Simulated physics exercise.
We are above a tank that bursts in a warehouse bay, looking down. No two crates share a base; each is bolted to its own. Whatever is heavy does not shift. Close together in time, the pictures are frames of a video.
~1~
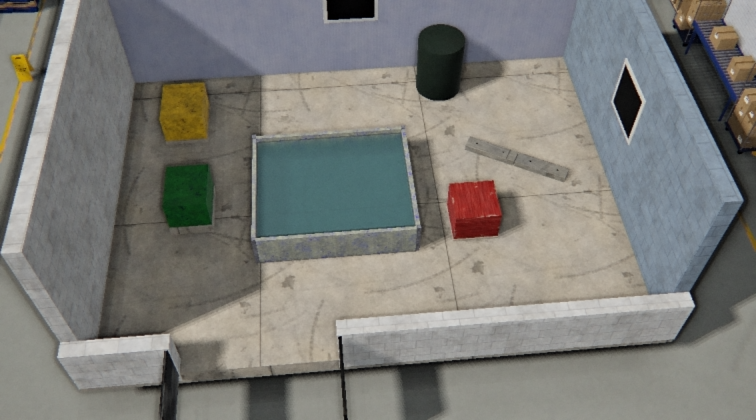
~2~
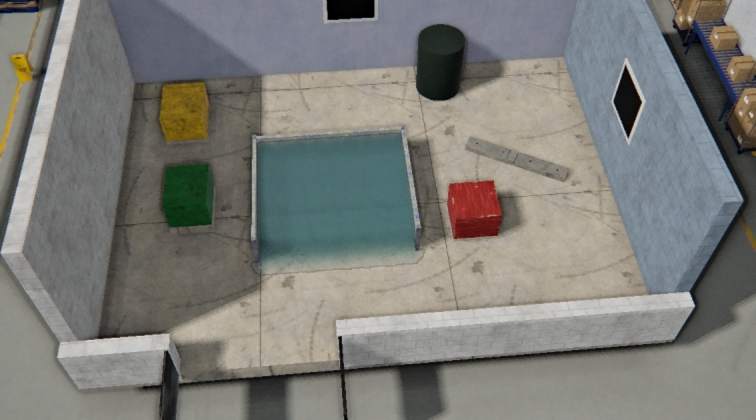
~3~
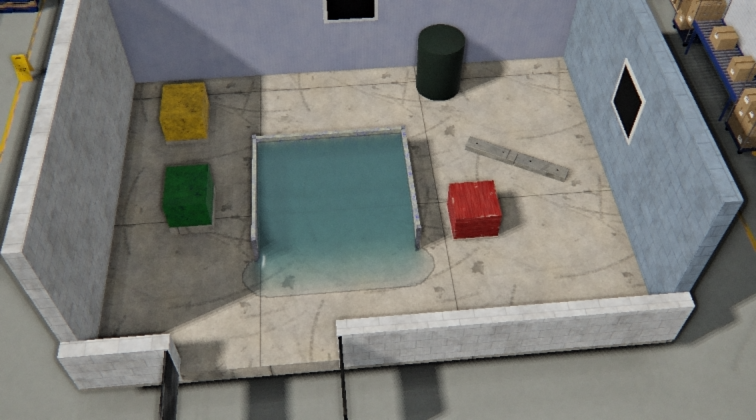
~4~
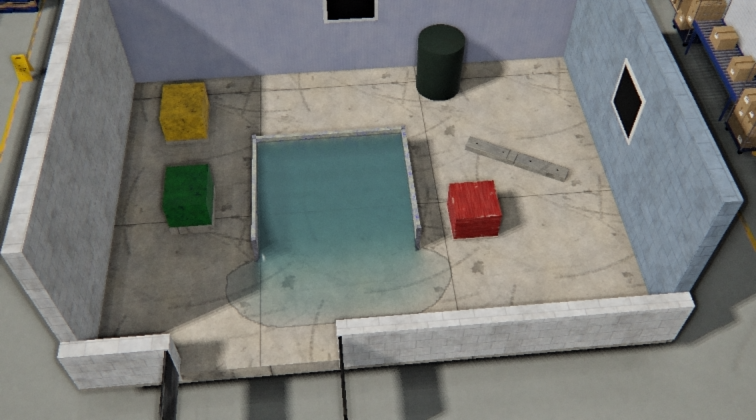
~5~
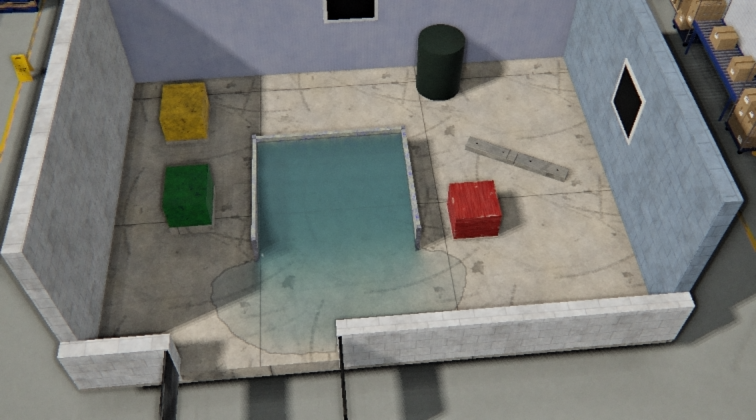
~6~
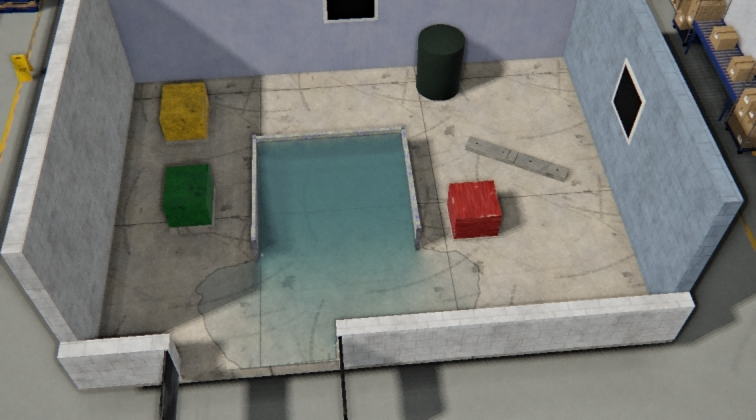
Water pouring from the open front of a tank and spreading across a concrete floor between green and red crates.
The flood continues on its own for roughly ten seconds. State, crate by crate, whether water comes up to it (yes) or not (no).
My prediction: The green crate ends up clear of the water; the yellow crate ends up clear of the water; the red crate ends up with water on it.
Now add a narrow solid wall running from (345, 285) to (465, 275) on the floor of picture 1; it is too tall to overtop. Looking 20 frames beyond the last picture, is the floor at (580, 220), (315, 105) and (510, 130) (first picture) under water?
As listed: Under water, clear, free of water.
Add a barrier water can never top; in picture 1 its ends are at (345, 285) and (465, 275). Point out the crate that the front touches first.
That would be the red crate.
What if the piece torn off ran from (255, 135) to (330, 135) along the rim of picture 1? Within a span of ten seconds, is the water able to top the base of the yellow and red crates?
Note: Yellow one is overtopped; red one is overtopped.
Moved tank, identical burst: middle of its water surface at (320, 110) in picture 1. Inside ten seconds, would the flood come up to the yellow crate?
I reckon the yellow crate is unharmed.
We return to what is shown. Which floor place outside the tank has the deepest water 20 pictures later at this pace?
I'd say near (651, 319).
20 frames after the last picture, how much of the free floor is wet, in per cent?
Roughly 35 percent.
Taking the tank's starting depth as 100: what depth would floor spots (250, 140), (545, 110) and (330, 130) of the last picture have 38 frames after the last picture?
The depth comes out near 0, 6 and 0 per cent.
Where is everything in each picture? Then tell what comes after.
The first picture shows the tank at (333, 184) is whole and still.
In the second picture, the front is at (257, 267), out from the gap at (338, 248).
In the third picture, water pours out at (338, 249) and has run to (250, 280).
In the fourth picture, water pours out at (338, 249) and has run to (238, 301).
In the fifth picture, the front is at a hidden place, out from the gap at (338, 249).
In the sixth picture, the front is at a hidden place, out from the gap at (338, 249).
A moment on, water covers 20 % of the floor; the green crate not reached, the yellow crate not reached, the red crate not reached.
Next, water covers 25 % of the floor; the green crate not reached, the yellow crate not reached, the red crate not reached.
Then, water covers 35 % of the floor; the green crate not reached, the yellow crate not reached, the red crate water round its plinth.
Later, water covers 55 % of the floor; the green crate water round its plinth, the yellow crate not reached, the red crate water round its plinth.
In the end, water covers 80 % of the floor; the green crate stayed above the water, the yellow crate stayed above the water, the red crate was topped.
